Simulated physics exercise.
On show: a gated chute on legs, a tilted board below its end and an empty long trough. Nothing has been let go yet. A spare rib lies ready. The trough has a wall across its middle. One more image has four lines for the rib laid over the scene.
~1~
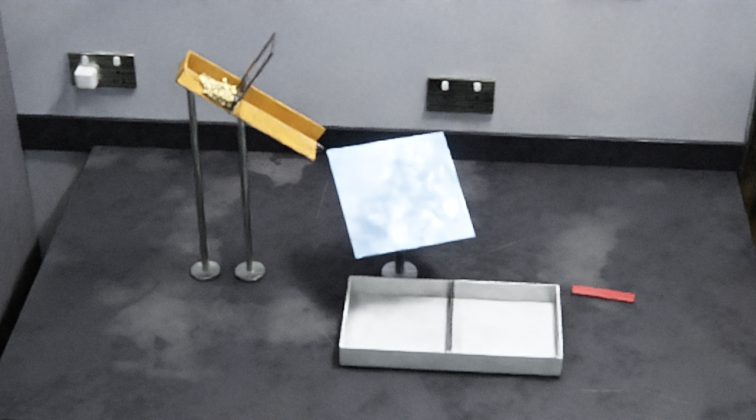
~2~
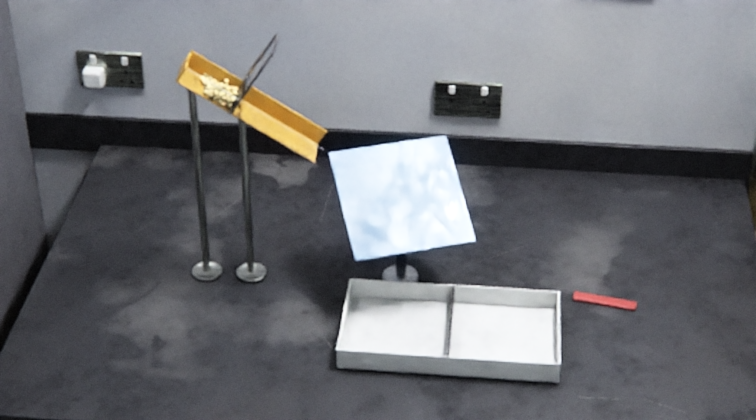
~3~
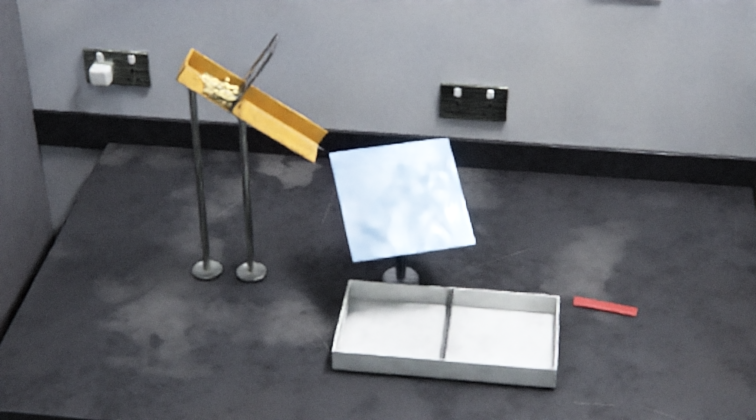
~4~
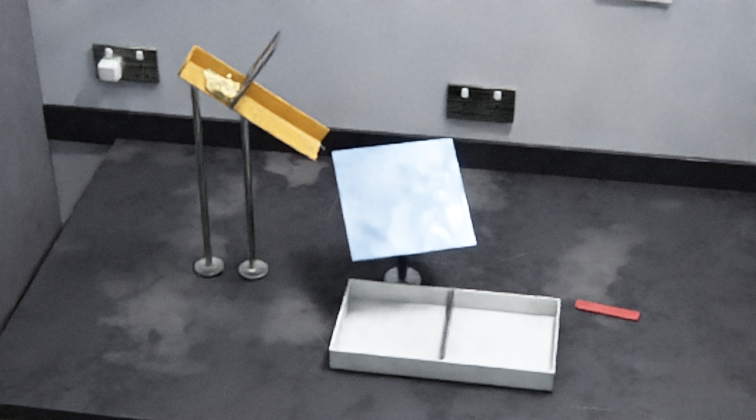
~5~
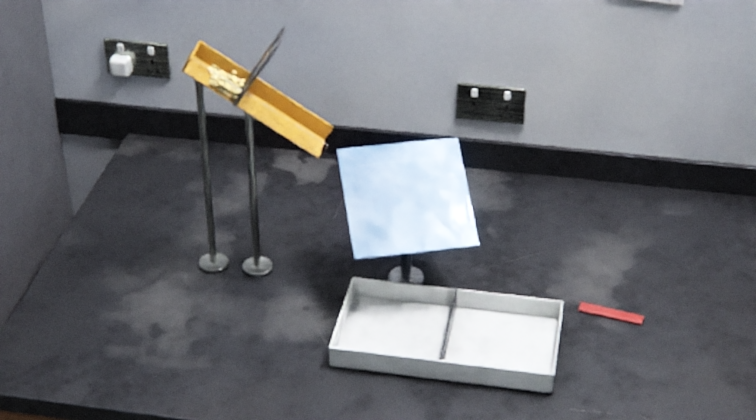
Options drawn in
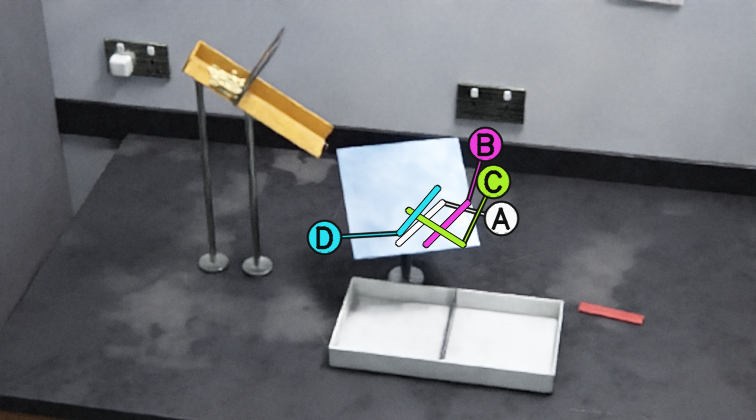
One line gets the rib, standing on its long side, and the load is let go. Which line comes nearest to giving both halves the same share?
Line C.
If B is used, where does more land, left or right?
More lands on the left.
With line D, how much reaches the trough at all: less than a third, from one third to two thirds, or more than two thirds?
It is more than two thirds.
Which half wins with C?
The right half.
On the marked copy, line A from (442, 202) to (398, 243); line B from (467, 202) to (426, 244); line C from (408, 210) to (463, 244); line D from (437, 188) to (399, 233).
With A, of what is caught, nearly all in the left half, a small part in the right.
With B, of what is caught, most in the left half, a small part in the right.
With C, of what is caught, about a third in the left half, about two thirds in the right.
With D, of what is caught, nearly all in the left half, a stray few in the right.
